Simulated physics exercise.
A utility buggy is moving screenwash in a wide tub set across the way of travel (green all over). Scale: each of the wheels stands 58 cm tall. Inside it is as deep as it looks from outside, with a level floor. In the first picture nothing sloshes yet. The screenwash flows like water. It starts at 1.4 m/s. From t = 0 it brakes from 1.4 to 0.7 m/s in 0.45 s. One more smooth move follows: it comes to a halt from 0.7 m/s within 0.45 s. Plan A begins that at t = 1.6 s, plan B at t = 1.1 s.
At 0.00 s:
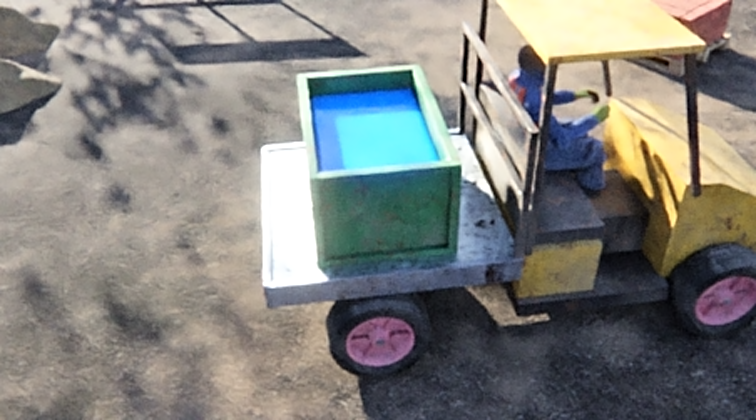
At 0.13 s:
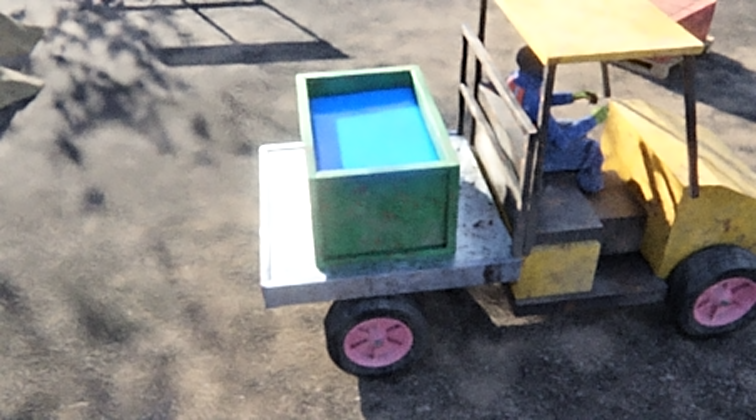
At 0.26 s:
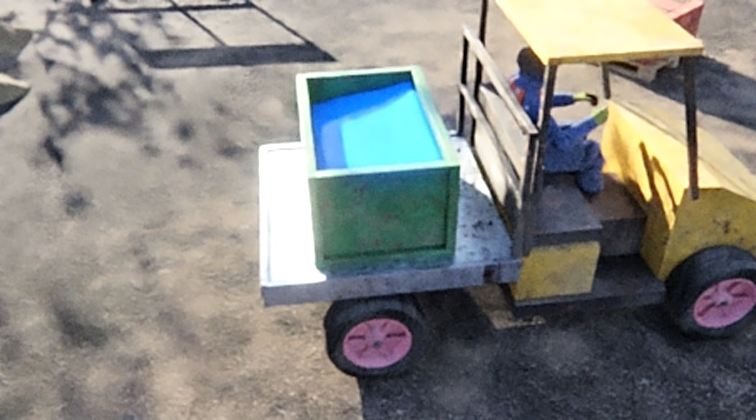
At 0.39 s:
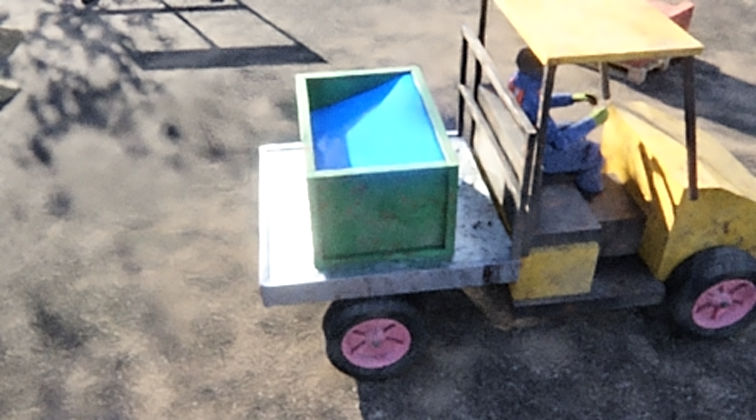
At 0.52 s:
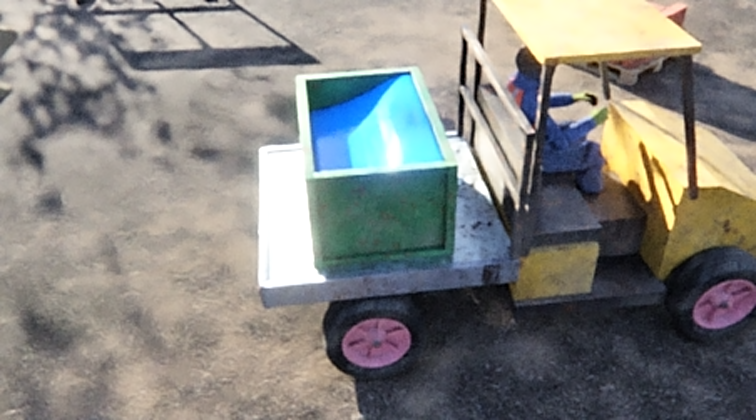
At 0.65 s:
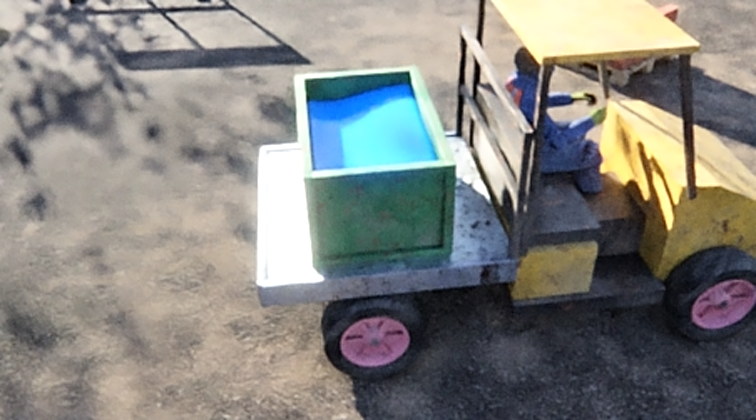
A green tub of bright blue liquid sits on the pale flatbed of a small yellow buggy with pink-hubbed wheels, seen from above and to the side on sunlit, shadow-dappled grey ground. A blue-clad driver sits at right beneath a yellow roof, hands forward. The ground slides slightly left behind the buggy as the liquid, level at first, heaps steeply towards the right, then settles back to a slight slope.
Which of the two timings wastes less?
Better to take A.
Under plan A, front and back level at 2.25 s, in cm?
Front 48 cm, back 34 cm.
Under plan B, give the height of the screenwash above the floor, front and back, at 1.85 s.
Front 32 cm, back 50 cm.
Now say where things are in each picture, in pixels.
The screenwash reaches (403, 93) at the front end; it reaches (321, 100) at the back end; no slope yet; the front is on the right, levels are read along the far wall; a wheel hub at (381, 348), in the first picture.
The screenwash reaches (402, 94) at the front end; it reaches (320, 100) at the back end; no slope yet, in the second picture.
The screenwash reaches (402, 87) at the front end; it reaches (321, 108) at the back end; it is heaped 11° towards the front, in the third picture.
The screenwash reaches (401, 80) at the front end; it reaches (320, 114) at the back end; it is heaped 21° towards the front, in the fourth picture.
The screenwash reaches (401, 80) at the front end; it reaches (320, 114) at the back end; it is heaped 20° towards the front, in the fifth picture.
The screenwash reaches (400, 90) at the front end; it reaches (318, 103) at the back end; it is heaped 5° towards the front; a wheel hub at (376, 348), in the sixth picture.
For plan A, At 2.25 s it stands 34 cm high behind and 48 cm in front; all of it is still inside.
For plan A, At 5.04 s all of it is still inside.
For plan B, At 1.85 s it stands 49 cm high behind and 32 cm in front; 3 per cent has gone over the front.
For plan B, At 4.53 s 4 per cent has gone over the front, 11 of 273 litres.
